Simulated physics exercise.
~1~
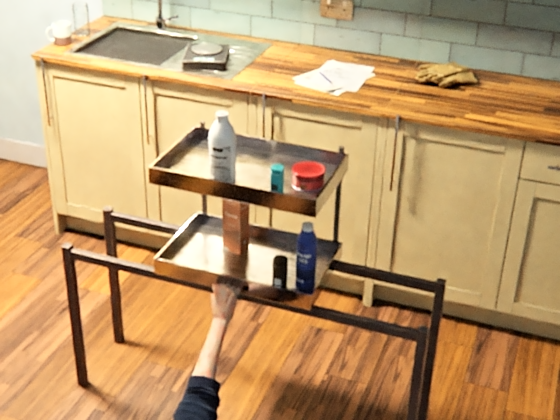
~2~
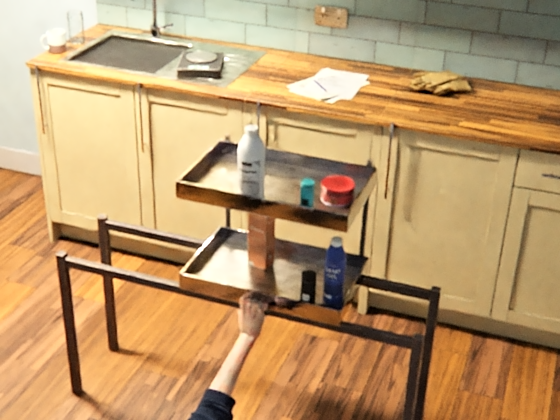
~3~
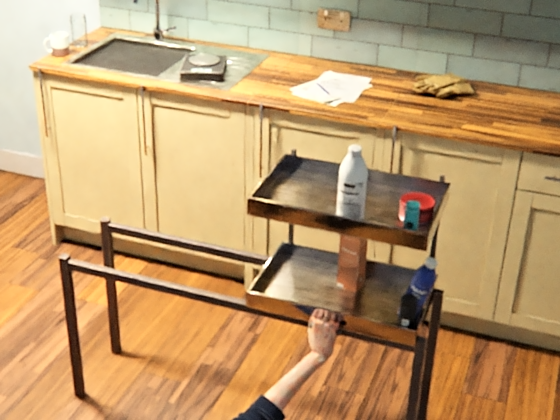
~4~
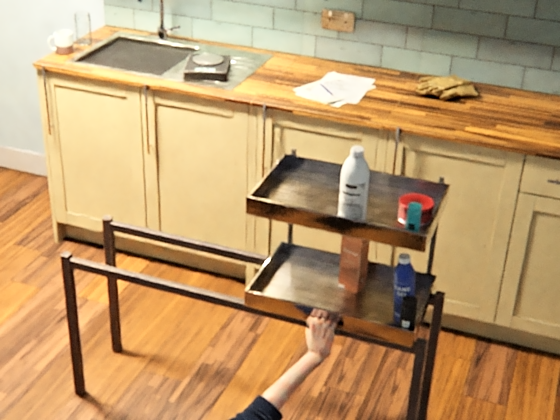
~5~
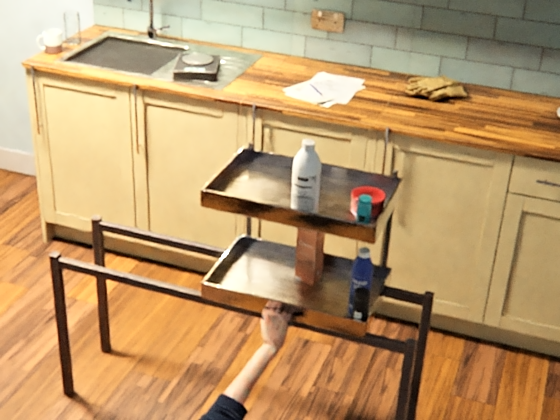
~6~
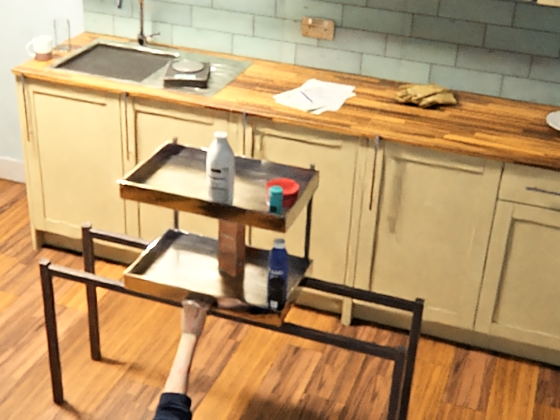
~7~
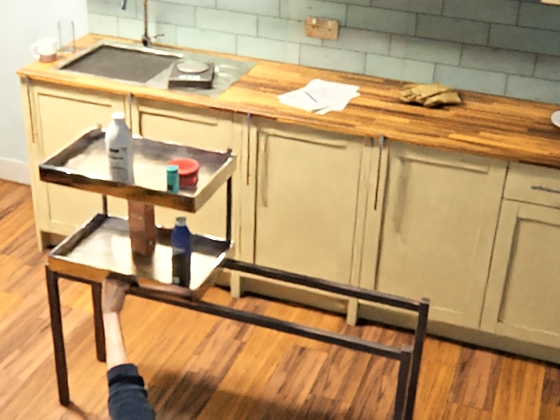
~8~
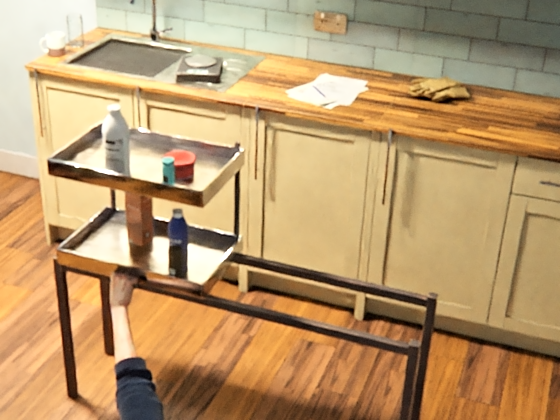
A two-level metal tray unit carrying a white bottle, a red tub, a blue bottle and other small items starts near the middle of a dark frame, in front of cream kitchen cupboards. A hand gripping its lower edge pushes it right along the rails. At the right end the blue bottle leans over, then settles upright again as the tray rests there. The hand then moves the tray back left, past the middle, to the far left end. There it stays, with the hand still at its edge and the bottles standing upright.
